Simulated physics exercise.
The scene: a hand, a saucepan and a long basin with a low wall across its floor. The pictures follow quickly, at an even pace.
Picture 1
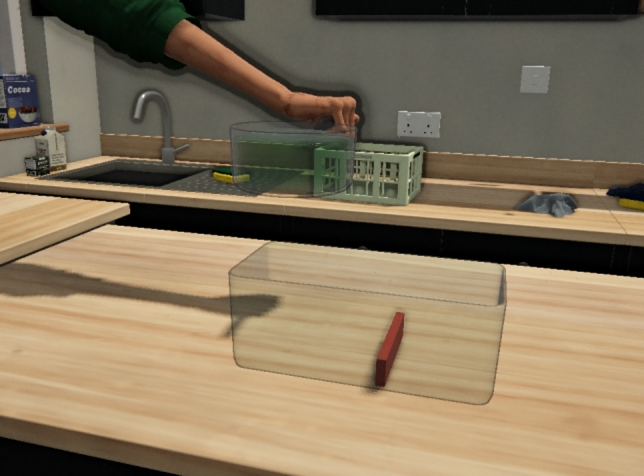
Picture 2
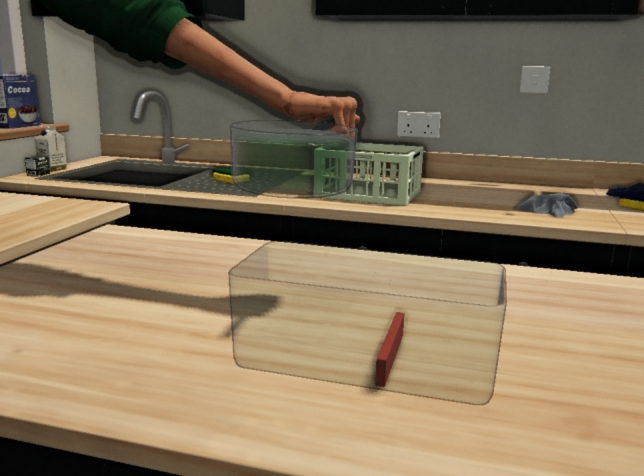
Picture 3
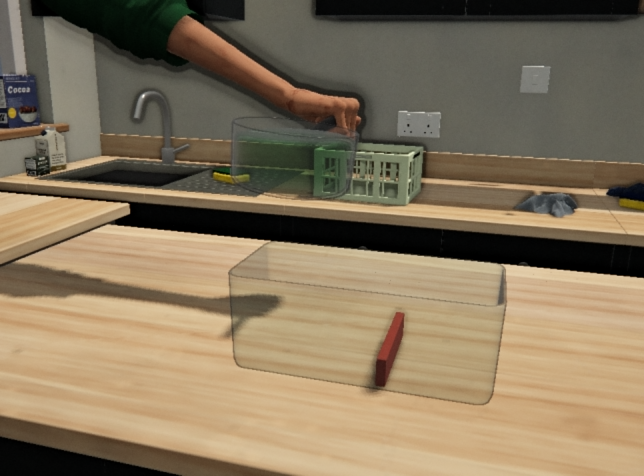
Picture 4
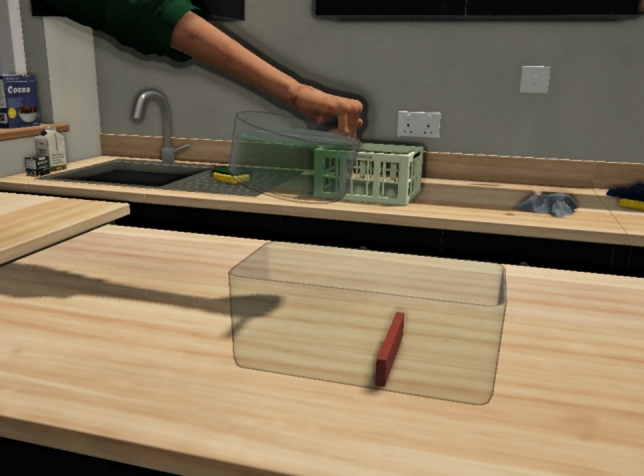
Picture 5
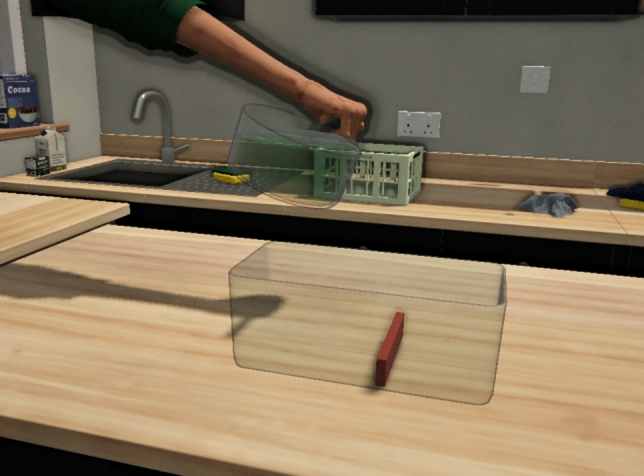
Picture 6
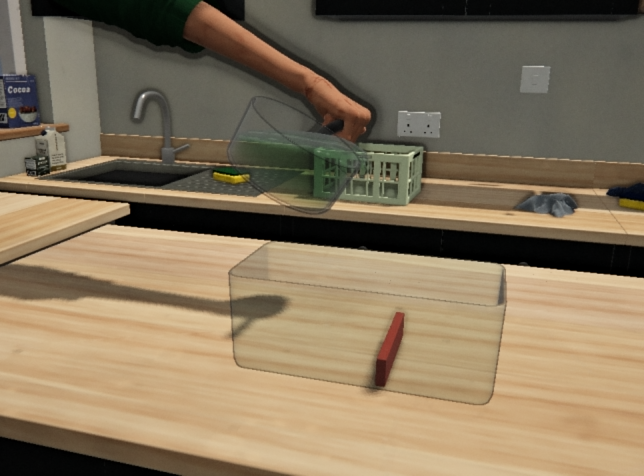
A hand above the counter tilts a clear container of green liquid gradually further to the right, its right rim lowering, while a transparent rectangular basin with a low red wall across its floor stays still in front.
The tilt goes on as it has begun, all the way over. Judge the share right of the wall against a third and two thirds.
The share right of the wall is between a third and two thirds.
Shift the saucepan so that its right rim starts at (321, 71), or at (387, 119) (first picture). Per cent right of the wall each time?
First some 30, then 65 per cent.
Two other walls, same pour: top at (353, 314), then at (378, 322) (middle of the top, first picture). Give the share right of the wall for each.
First some 85, then 60 per cent.
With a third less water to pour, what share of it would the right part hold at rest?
It comes to 30 per cent or so.
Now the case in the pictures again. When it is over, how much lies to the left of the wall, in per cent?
Some 60 per cent.
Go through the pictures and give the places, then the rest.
It leans 0°; its right rim is at (354, 131); the water meets the walls at (239, 133) and (353, 139); the long basin's rim runs from (249, 257) to (505, 285); the wall's top is at (392, 335), in the first frame.
It leans 1°; its right rim is at (355, 133); the water meets the walls at (240, 132) and (354, 140), in the second frame.
It leans 6°; its right rim is at (356, 138); the water meets the walls at (242, 131) and (355, 141), in the third frame.
It leans 12°; its right rim is at (358, 146); the water meets the walls at (243, 131) and (357, 143), in the fourth frame.
It leans 21°; its right rim is at (359, 156); the water meets the walls at (243, 133) and (358, 149); 1 per cent is over the edge, in the fifth frame.
It leans 31°; its right rim is at (358, 169); the water meets the walls at (242, 131) and (358, 160); 6 per cent is over the edge, in the sixth frame.
A moment on, the saucepan is tipped on its side and 26 per cent is still to pour, 7 is left of the wall and 28 right of it.
Next, the saucepan is tipped right over and 6 per cent is still to pour, 37 is left of the wall and 49 right of it.
Then the saucepan is tipped right over and 1 per cent is still to pour, 51 is left of the wall and 45 right of it.
Later the saucepan is tipped right over and 0 per cent is still to pour, 58 is left of the wall and 40 right of it.
In the end 58 per cent lies left of the wall, 40 right of it and 2 outside.
